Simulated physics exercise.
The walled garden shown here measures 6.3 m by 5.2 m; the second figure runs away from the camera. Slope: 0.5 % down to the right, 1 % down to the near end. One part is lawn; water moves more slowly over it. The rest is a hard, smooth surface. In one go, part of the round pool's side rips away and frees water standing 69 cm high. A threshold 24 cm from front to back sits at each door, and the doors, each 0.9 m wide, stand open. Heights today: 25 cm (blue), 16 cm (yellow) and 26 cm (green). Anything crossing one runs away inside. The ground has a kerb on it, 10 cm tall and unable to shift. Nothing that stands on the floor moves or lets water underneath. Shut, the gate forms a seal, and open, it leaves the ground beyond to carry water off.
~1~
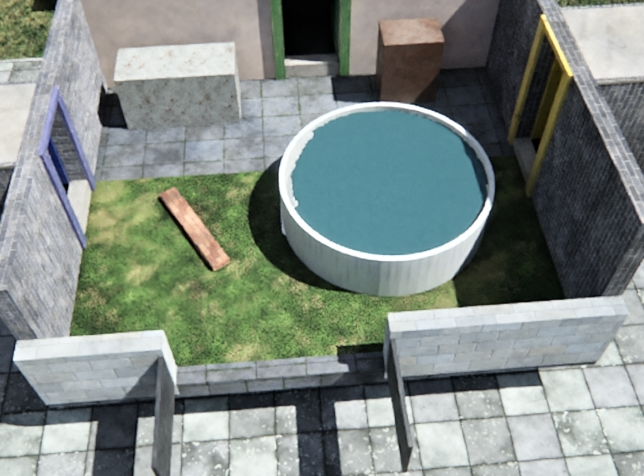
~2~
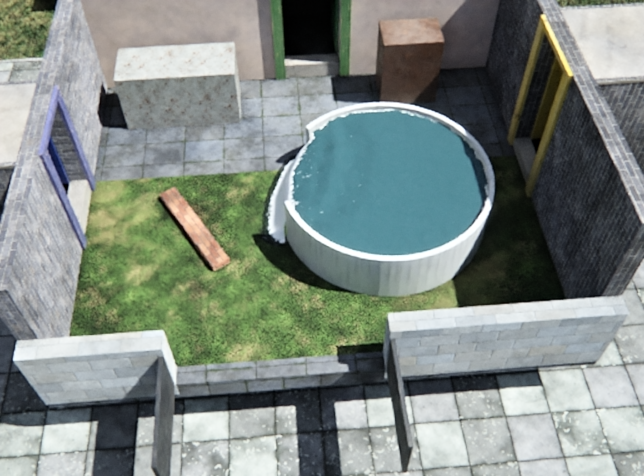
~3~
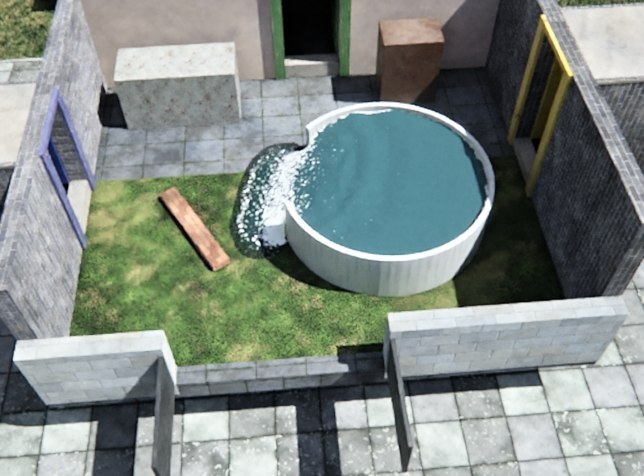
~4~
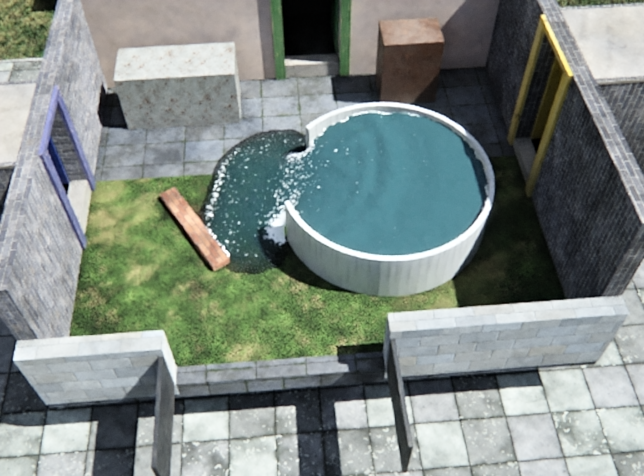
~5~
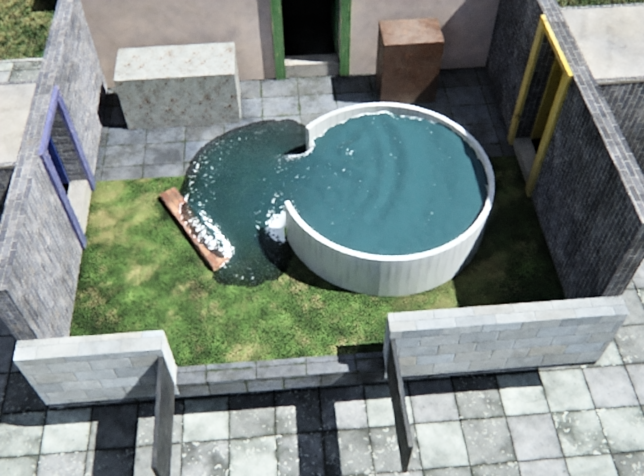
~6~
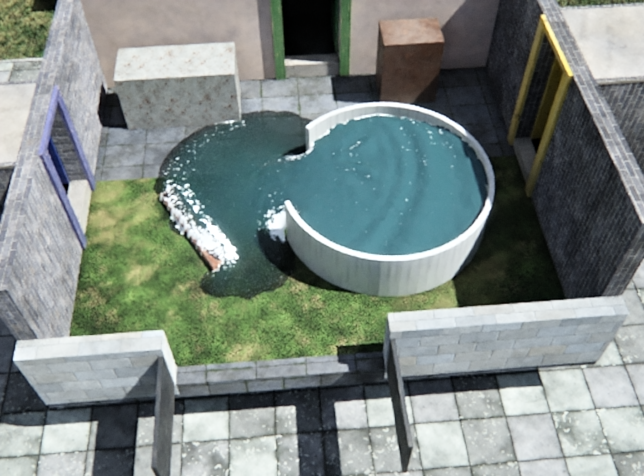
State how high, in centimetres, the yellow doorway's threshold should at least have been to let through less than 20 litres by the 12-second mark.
At least some 8 cm.
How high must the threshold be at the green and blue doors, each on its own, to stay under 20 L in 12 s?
About 9.0 cm at green and about 20 cm at blue.
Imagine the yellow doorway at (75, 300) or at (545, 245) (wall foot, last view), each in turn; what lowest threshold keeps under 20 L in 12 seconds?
Roughly 15 cm for the first and 8.5 cm for the second.
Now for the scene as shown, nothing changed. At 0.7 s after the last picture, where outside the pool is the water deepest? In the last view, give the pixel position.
Look close to (101, 140).
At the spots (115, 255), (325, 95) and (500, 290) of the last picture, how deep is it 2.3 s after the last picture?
Taking the spots in order: About 21, 2 and 0 centimetres.
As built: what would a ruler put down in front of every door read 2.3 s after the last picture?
Door by door in cm - blue 25, yellow 0, green 4.
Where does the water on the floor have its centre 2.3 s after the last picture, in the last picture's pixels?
I'd say around (270, 201).
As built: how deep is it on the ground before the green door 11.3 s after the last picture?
It stands about 9.5 centimetres deep.
Then, 0.7 s after the last picture water covers 40 % of the floor, deepest (44 cm) near (101, 140); it has not reached the yellow door.
Then, 2.3 s after the last picture water covers 65 % of the floor, deepest (38 cm) near (107, 101); it has not reached the yellow door.
Then, 11.3 s after the last picture water covers 95 % of the floor, deepest (17 cm) near (537, 339); 11 cm at the yellow door, 0 litres in over its 16 cm threshold.
At the yellow door as built, the water peaked near 11 cm, 11.3 s after the last picture.
Run again over the same 12 s with other heights there, 43 litres in over 6.5 cm, 5 litres over 10 cm. The limit of 20 litres is kept from about 8 cm up.
